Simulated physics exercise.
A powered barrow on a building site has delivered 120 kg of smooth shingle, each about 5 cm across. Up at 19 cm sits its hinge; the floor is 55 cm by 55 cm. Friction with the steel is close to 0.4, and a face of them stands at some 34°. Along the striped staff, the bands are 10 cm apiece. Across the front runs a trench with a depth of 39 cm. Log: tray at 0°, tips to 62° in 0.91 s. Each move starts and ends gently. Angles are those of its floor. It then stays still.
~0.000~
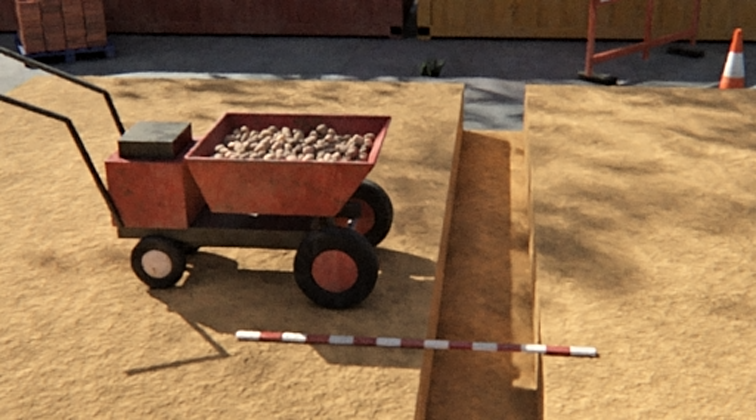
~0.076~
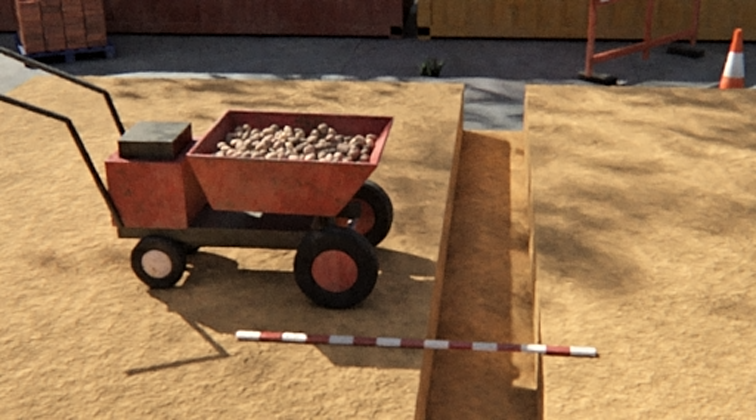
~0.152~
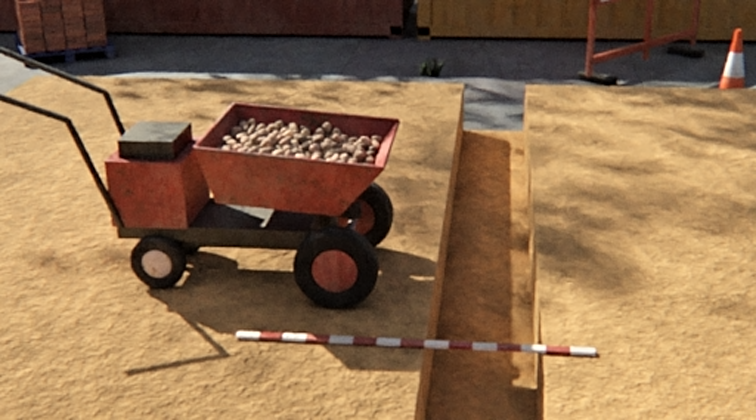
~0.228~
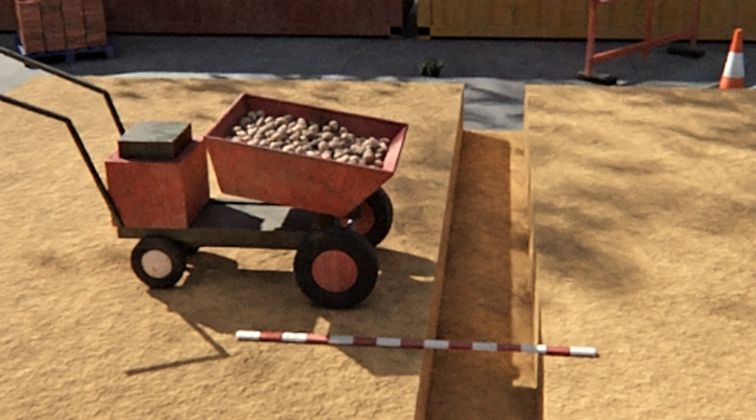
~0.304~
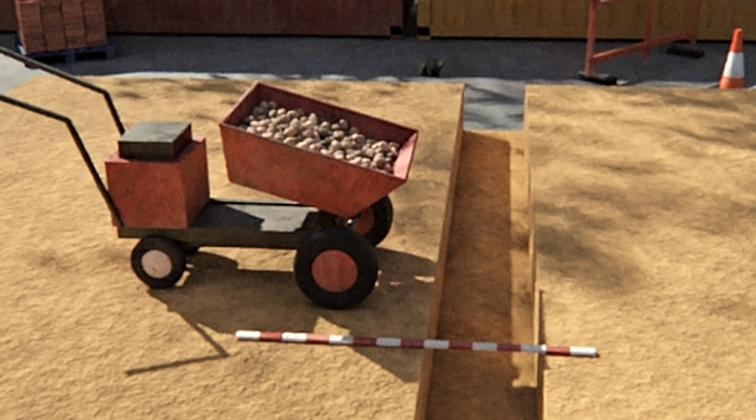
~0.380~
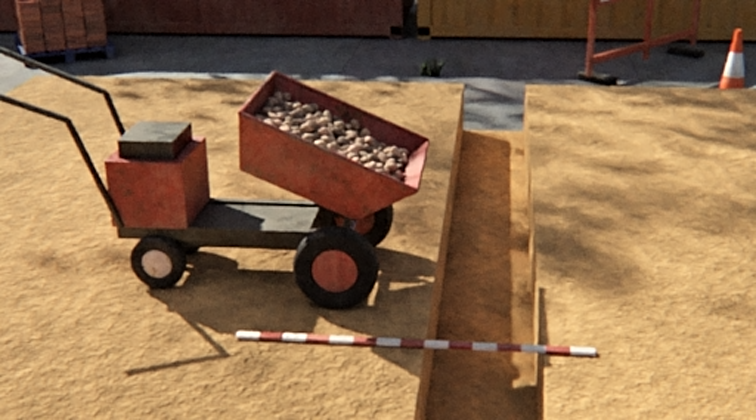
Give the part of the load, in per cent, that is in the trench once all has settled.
Close to 87 in a hundred.
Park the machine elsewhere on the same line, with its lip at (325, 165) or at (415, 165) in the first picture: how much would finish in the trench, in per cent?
Close to 90 percent in the first case, 55 percent in the second.
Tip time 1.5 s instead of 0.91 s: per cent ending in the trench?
About 95%.
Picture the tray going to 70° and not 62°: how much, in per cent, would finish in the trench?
Expect roughly 90 per cent.
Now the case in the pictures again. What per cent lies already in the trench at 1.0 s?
Approx. 25 % of the load.
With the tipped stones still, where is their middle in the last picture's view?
(495, 343).
After 0.7 s the floor is at 52°; 100 % in the tray; the foremost stones are at (442, 214).
After 1.0 s the floor is at 62°; 76 % in the tray, 24 % in the trench; the foremost stones are at (531, 341).
After 1.4 s the floor is at 62°; 39 % in the tray, 54 % in the trench, 7 % past the trench; the foremost stones are at (620, 290).
After 3.3 s the floor is at 62°; 6 % in the tray, 87 % in the trench, 7 % past the trench; the foremost stones are at (697, 291).
